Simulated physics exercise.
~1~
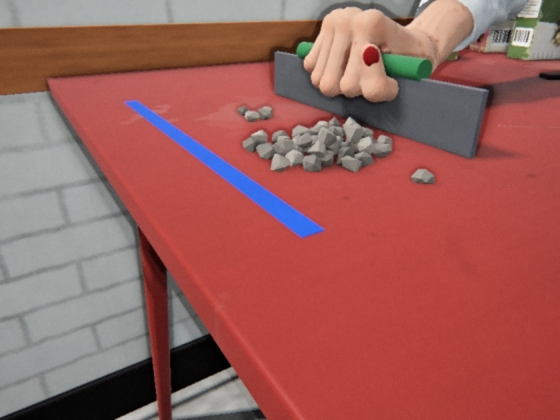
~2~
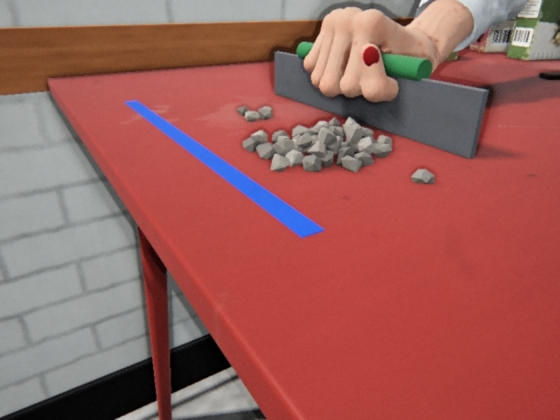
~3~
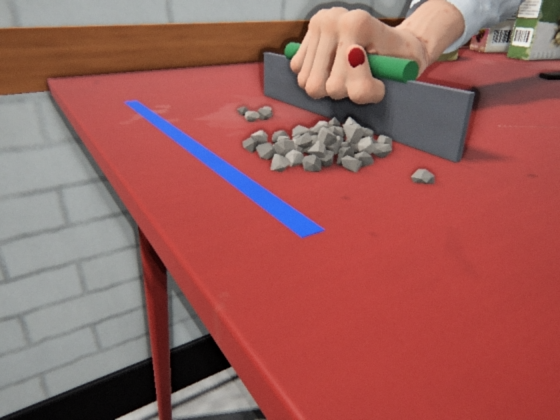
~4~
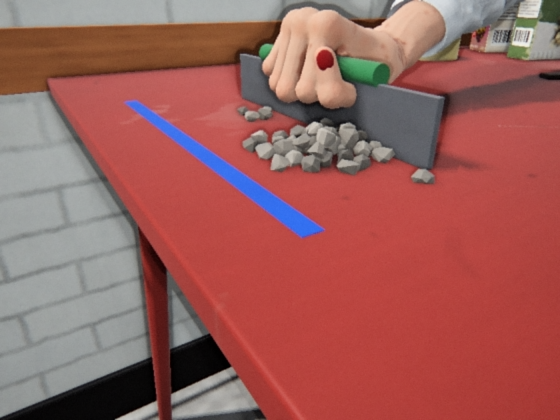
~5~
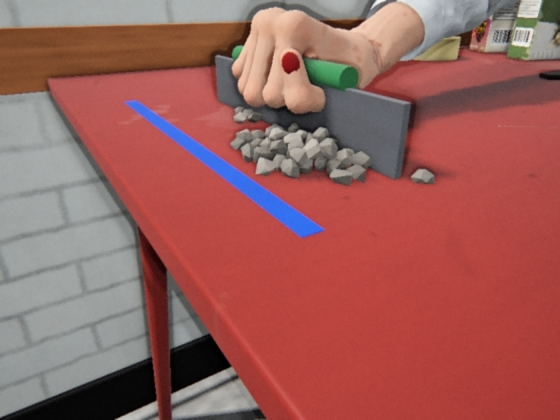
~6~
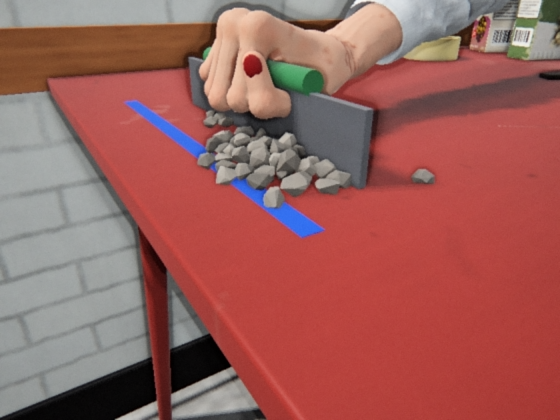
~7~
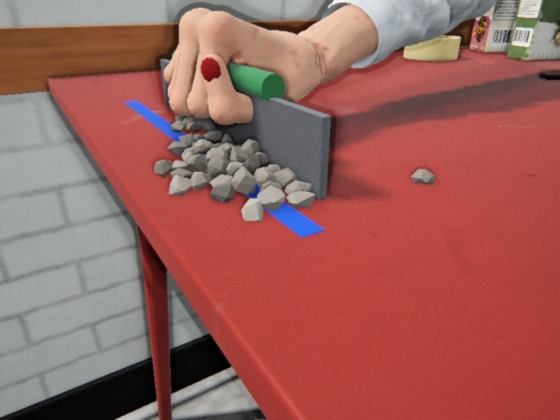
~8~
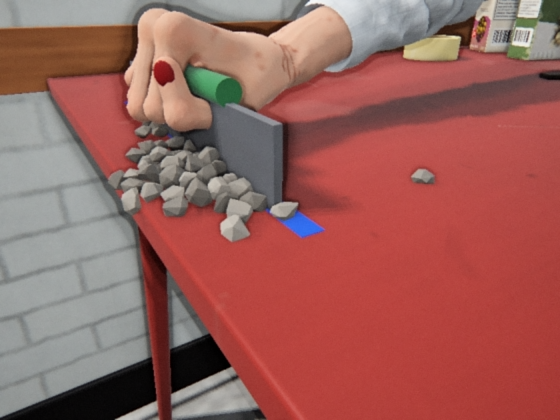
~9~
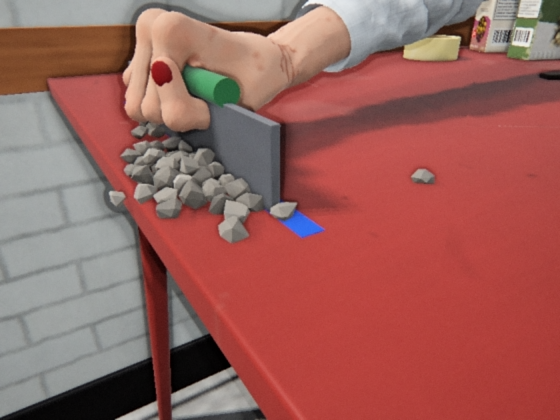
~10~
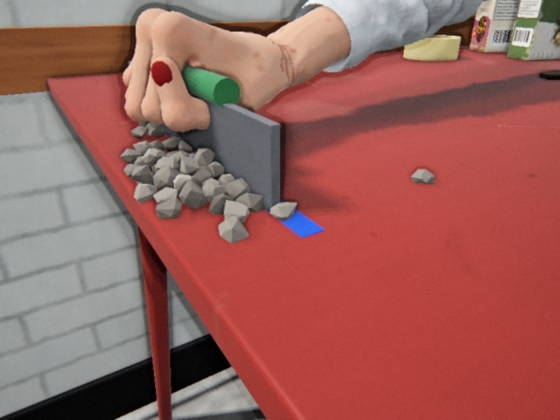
A hand sweeping grey stones left across a red table with a scraper, covering blue tape, one stone dropping off the edge.
